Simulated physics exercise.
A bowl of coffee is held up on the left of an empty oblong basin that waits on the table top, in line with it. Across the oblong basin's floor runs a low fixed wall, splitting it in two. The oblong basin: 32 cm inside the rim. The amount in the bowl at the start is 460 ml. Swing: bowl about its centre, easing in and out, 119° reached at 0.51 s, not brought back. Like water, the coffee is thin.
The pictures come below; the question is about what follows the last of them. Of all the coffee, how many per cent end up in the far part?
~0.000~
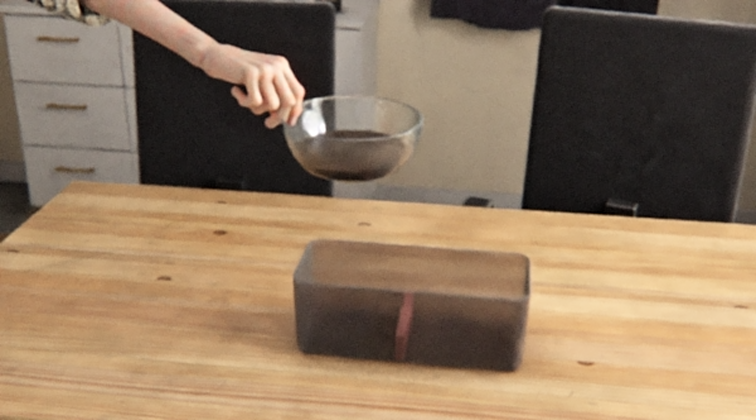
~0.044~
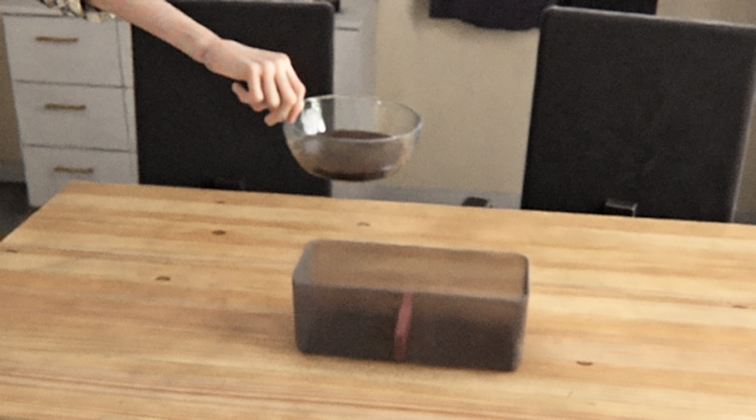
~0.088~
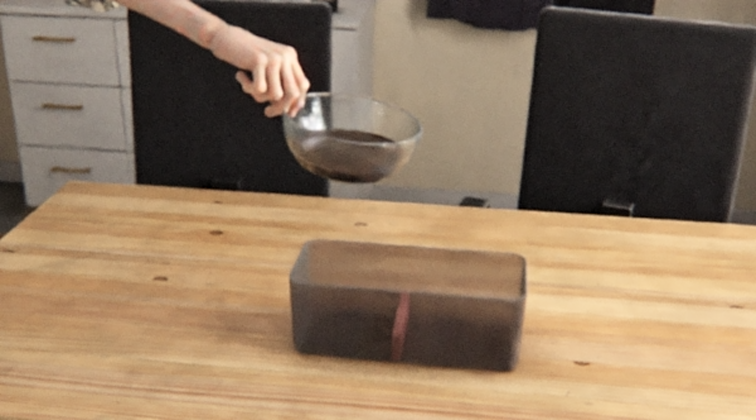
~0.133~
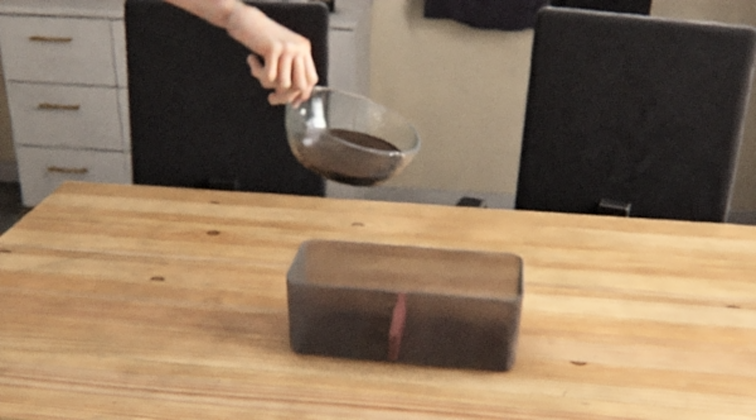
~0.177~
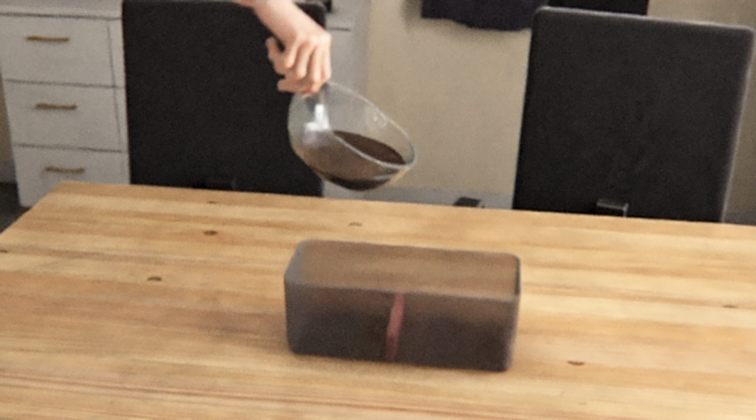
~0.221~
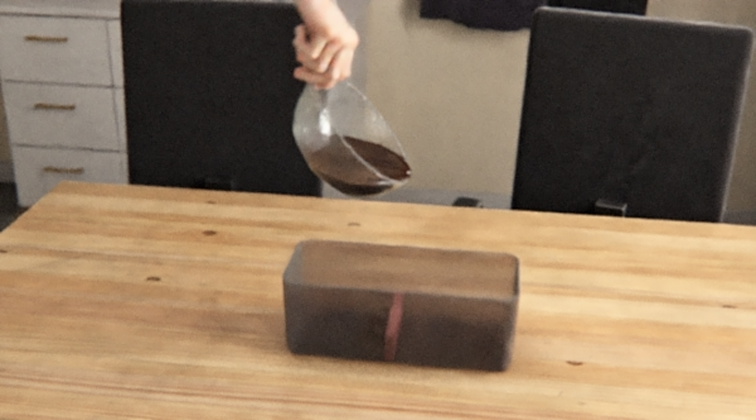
Roughly 65 per cent.
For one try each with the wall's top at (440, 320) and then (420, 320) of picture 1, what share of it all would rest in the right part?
40 then 55 %.
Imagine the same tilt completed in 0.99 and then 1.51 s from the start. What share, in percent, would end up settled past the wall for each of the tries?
Try 1: Approx. 80 %; try 2: Approx. 90 %.
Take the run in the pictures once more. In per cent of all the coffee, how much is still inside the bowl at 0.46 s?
Close to 0 in a hundred.
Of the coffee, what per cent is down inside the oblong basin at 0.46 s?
I'd put it near 70 percent.
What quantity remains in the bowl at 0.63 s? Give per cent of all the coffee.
Share remaining: Approx. 0 %.
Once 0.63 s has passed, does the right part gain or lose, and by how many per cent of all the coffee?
Net loss of about 3.
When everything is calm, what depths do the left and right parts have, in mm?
Depths: Left near 8 mm, right near 14 mm.
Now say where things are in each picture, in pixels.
In the first picture, it leans 0°; its right rim is at (421, 122); the coffee meets the walls at (297, 143) and (410, 150); the oblong basin's rim runs from (302, 260) to (530, 278); the wall's top is at (405, 312).
In the second picture, it leans 2°; its right rim is at (421, 125); the coffee meets the walls at (296, 142) and (409, 151).
In the third picture, it leans 9°; its right rim is at (421, 133); the coffee meets the walls at (294, 139) and (407, 154).
In the fourth picture, it leans 19°; its right rim is at (419, 146); the coffee meets the walls at (294, 136) and (404, 158).
In the fifth picture, it leans 32°; its right rim is at (415, 161); the coffee meets the walls at (297, 134) and (402, 161).
In the sixth picture, it leans 47°; its right rim is at (407, 178); the coffee meets the walls at (303, 138) and (403, 167); 1 per cent is over the edge.
By 0.46 s the tilt is 116° and 0 per cent is still to pour, 0 is left of the wall and 70 right of it.
By 0.63 s the tilt is 119° and 0 per cent is still to pour, 16 is left of the wall and 68 right of it.
By 0.81 s the tilt is 119° and 0 per cent is still to pour, 24 is left of the wall and 66 right of it.
By 1.01 s the tilt is 119° and 0 per cent is still to pour, 27 is left of the wall and 65 right of it.
At rest 27 per cent lies left of the wall, 65 right of it and 8 outside.
